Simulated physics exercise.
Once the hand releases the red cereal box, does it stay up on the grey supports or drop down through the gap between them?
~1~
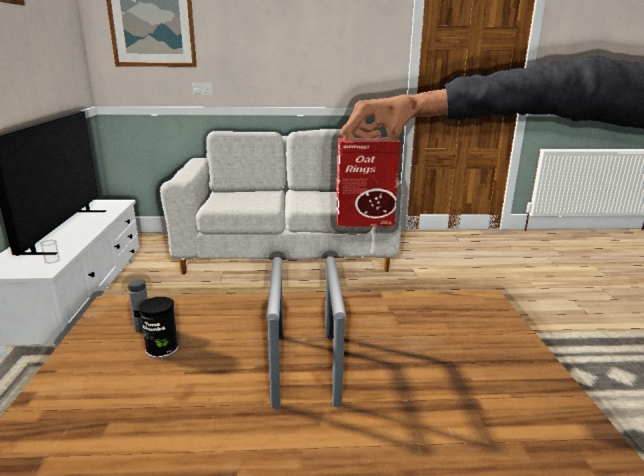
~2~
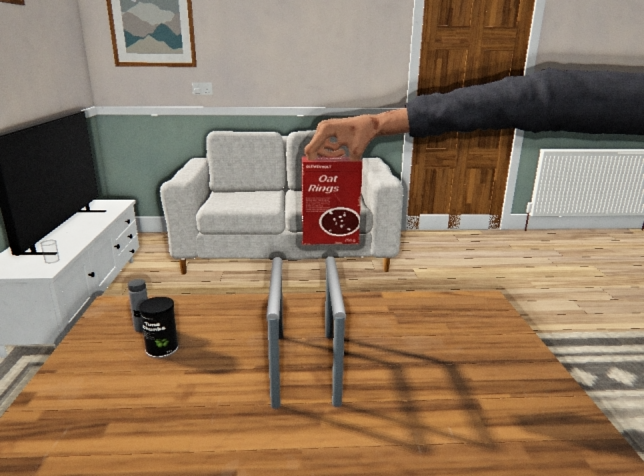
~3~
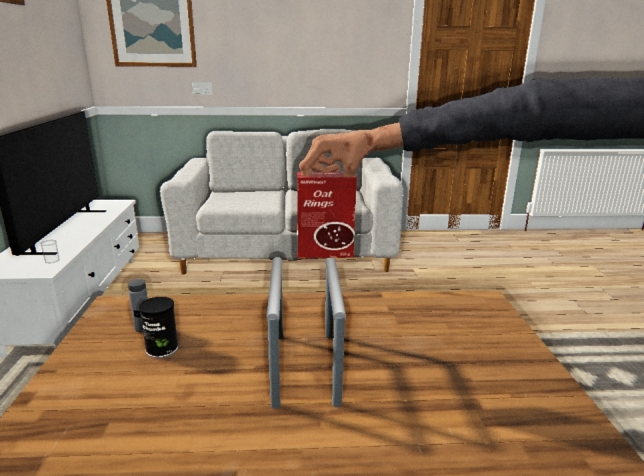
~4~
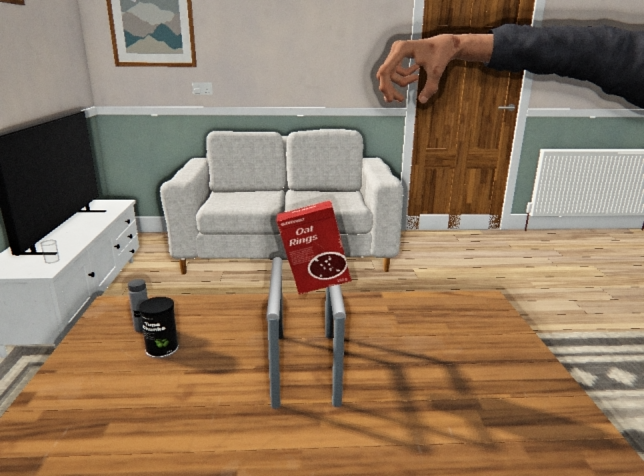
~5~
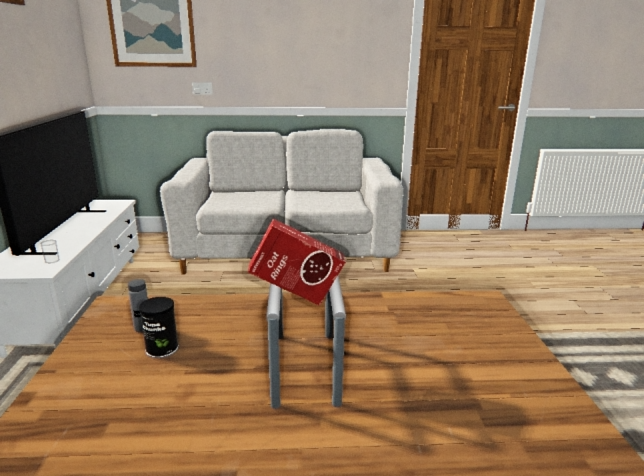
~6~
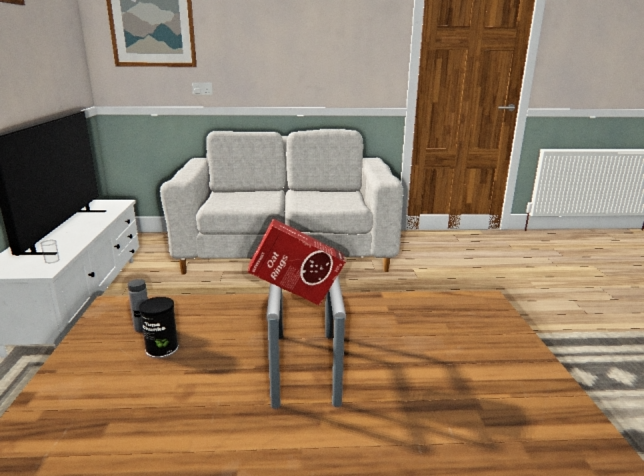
It stays up on the supports, tipped over and resting at a slant across their tops.
